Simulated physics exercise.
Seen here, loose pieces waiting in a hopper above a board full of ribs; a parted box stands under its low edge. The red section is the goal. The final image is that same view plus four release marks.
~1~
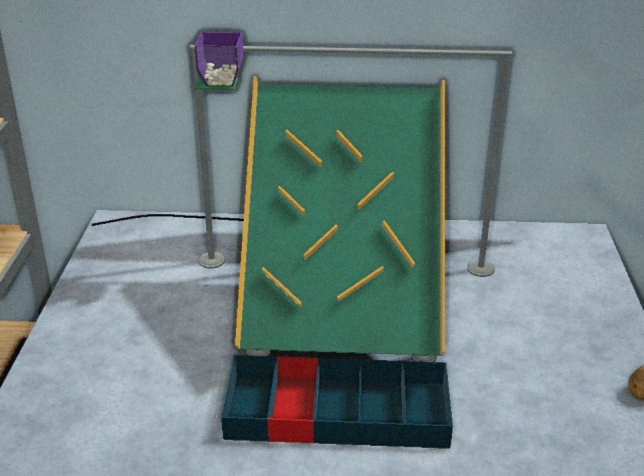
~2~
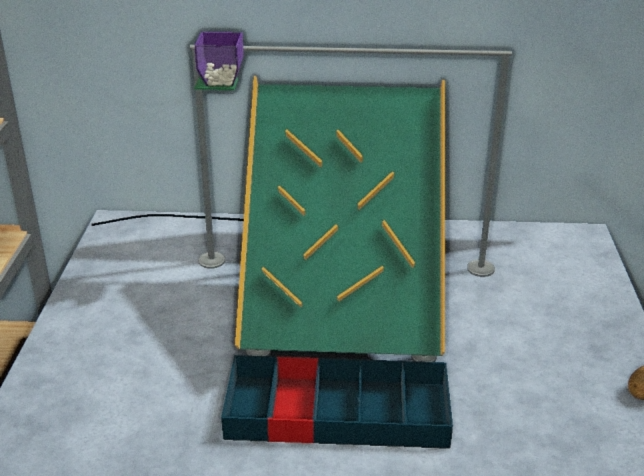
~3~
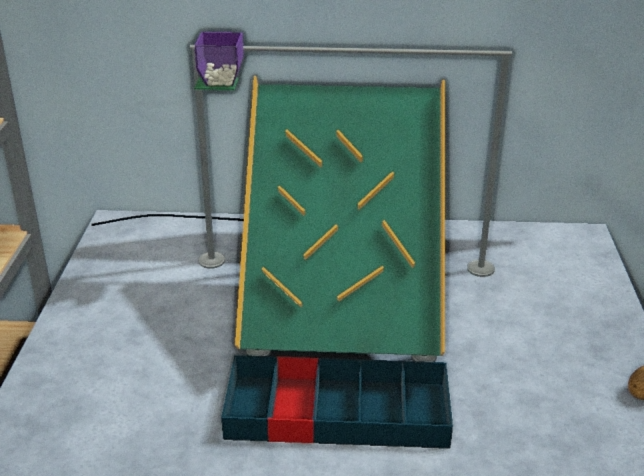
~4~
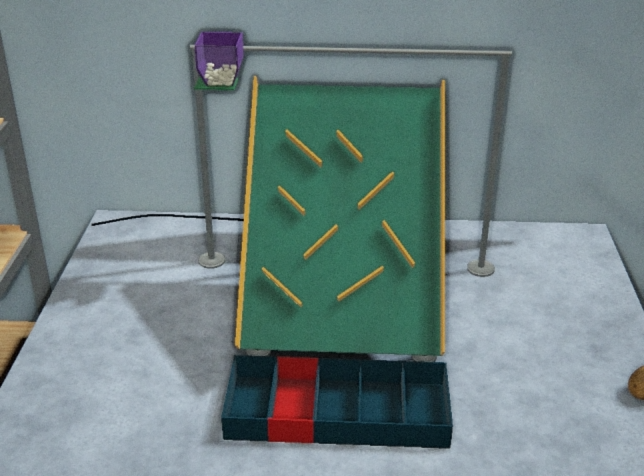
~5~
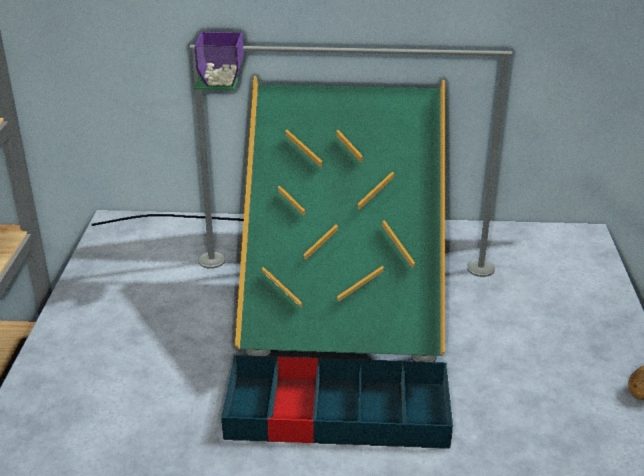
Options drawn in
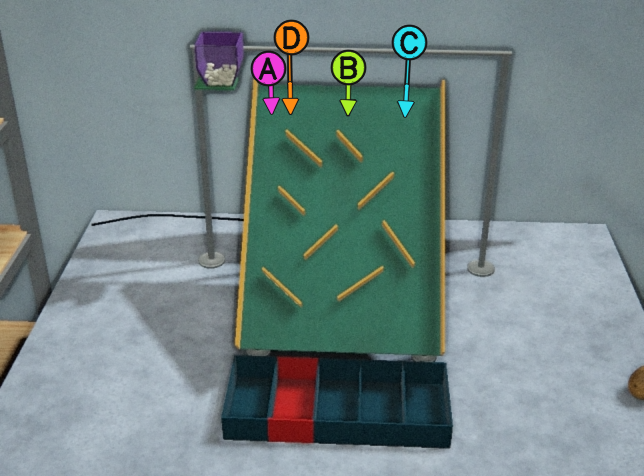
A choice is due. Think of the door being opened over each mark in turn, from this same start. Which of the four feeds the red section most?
B beats the others.
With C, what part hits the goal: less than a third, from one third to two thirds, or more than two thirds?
It is less than a third.
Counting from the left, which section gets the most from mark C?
It is the fifth one.
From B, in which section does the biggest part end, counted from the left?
The second.
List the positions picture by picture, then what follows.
Hopper near (220, 72), white beans, door shut, in the first picture.
Ribs (286, 130) to (321, 162), (337, 130) to (362, 157), (279, 186) to (304, 211), in the second picture.
Ribs (359, 205) to (393, 172), (304, 255) to (337, 225), (383, 221) to (414, 264), in the third picture.
Ribs (262, 268) to (301, 303), (338, 297) to (383, 267), in the fourth picture.
Red section near (291, 429), number 2 of 5 from the left, in the fifth picture.
On the marked copy, mark A meets the board at (271, 108); mark B meets the board at (348, 109); mark C meets the board at (405, 111); mark D meets the board at (290, 108).
With A, close to a quarter in the red section, the bulk in other sections, only a few outside the box.
With B, the bulk in the red section, a small share in other sections, a small share held on the board.
With C, a small share in the red section, the bulk in other sections.
With D, close to a third in the red section, close to half in other sections, a small share held on the board, only a few outside the box.
